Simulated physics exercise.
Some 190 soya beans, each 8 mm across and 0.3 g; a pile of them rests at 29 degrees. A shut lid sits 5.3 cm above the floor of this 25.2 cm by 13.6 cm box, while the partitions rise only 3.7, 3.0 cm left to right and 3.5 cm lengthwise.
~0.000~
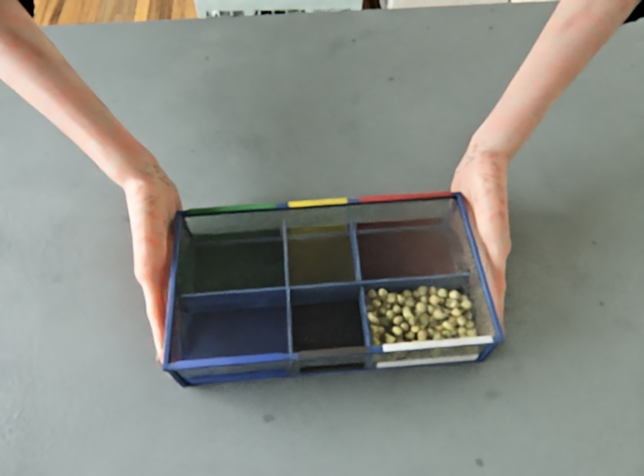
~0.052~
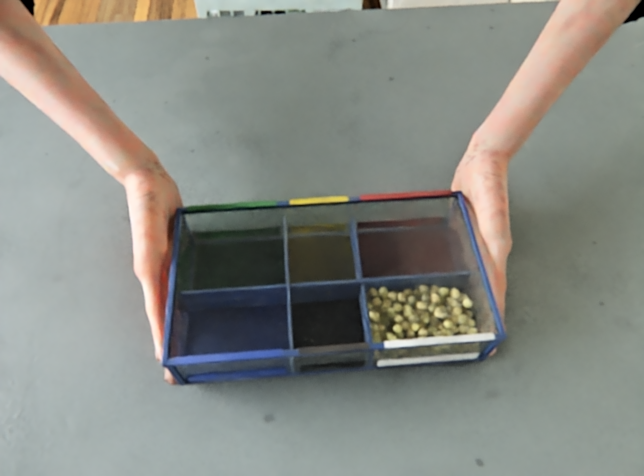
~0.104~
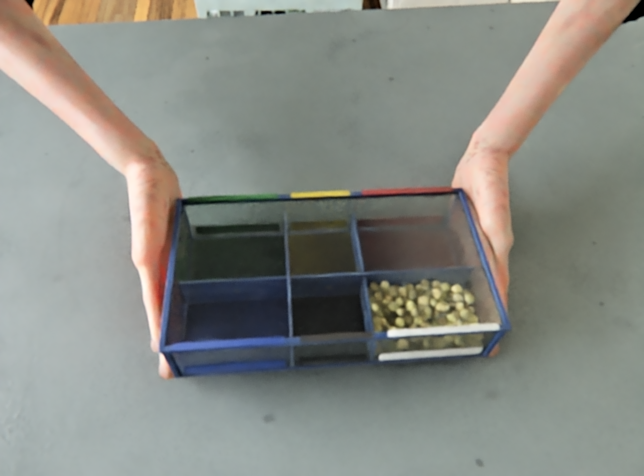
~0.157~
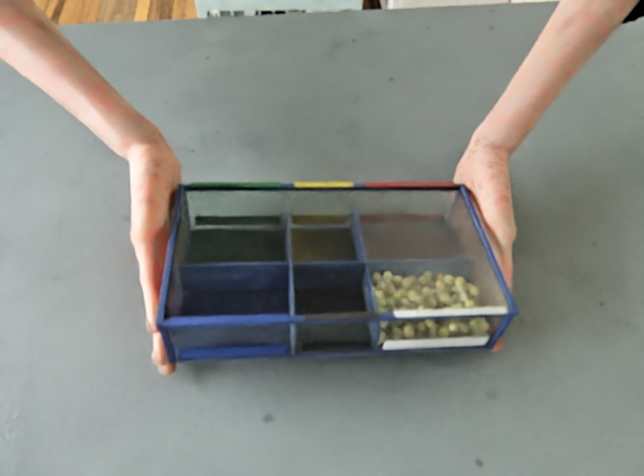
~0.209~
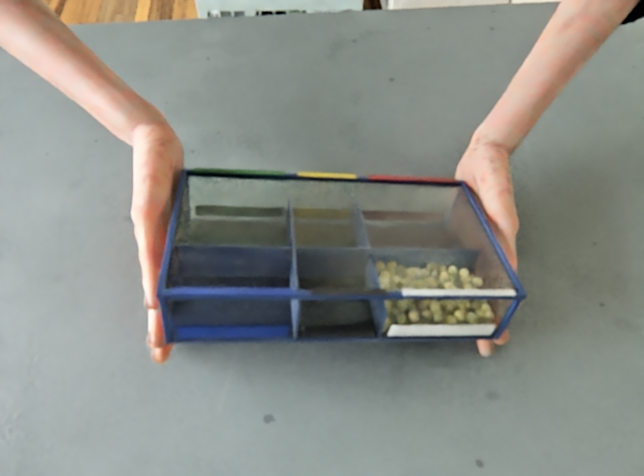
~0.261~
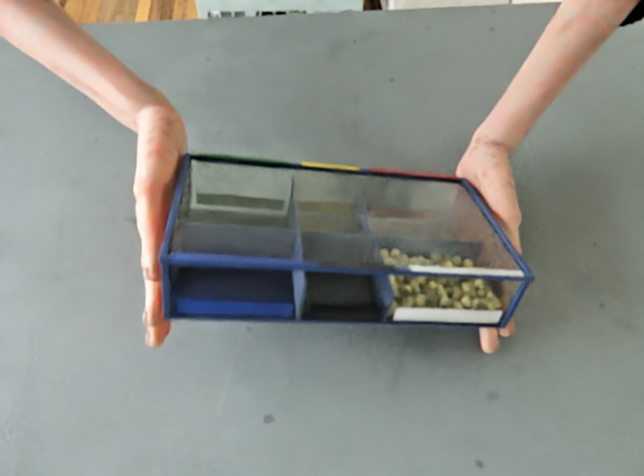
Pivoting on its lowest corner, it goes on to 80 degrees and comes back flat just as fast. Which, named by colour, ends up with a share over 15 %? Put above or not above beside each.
Red compartment: Passes the mark, blue compartment: Misses the mark, green compartment: Misses the mark, yellow compartment: Misses the mark, white compartment: Passes the mark, black compartment: Misses the mark.
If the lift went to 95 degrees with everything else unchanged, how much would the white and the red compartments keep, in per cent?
White: 60 per cent; red: 40 per cent.
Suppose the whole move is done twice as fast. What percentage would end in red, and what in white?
Red 30 %; white 70 %.
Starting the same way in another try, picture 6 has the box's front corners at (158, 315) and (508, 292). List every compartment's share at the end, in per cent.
Red 20, blue 0, green 0, yellow 0, white 80, black 0.
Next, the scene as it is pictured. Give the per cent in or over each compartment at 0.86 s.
Shares - red: 15, blue: 0, green: 0, yellow: 0, white: 85, black: 0.
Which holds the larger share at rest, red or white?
More ends up in the white one.
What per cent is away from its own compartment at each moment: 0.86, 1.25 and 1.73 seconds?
I'd put the three at close to 15, 30 and 30.
After 0.86 s, tilt 78 degrees; red 15 %, white 85 %.
Then, at 1.25 s, tilt 33 degrees; red 30 %, white 70 %.
Then, at 1.73 s, tilt 0 degrees; red 30 %, white 70 %.
By 2.2 s all is still; red 30 %, blue 0 %, green 0 %, yellow 0 %, white 70 %, black 0 %.
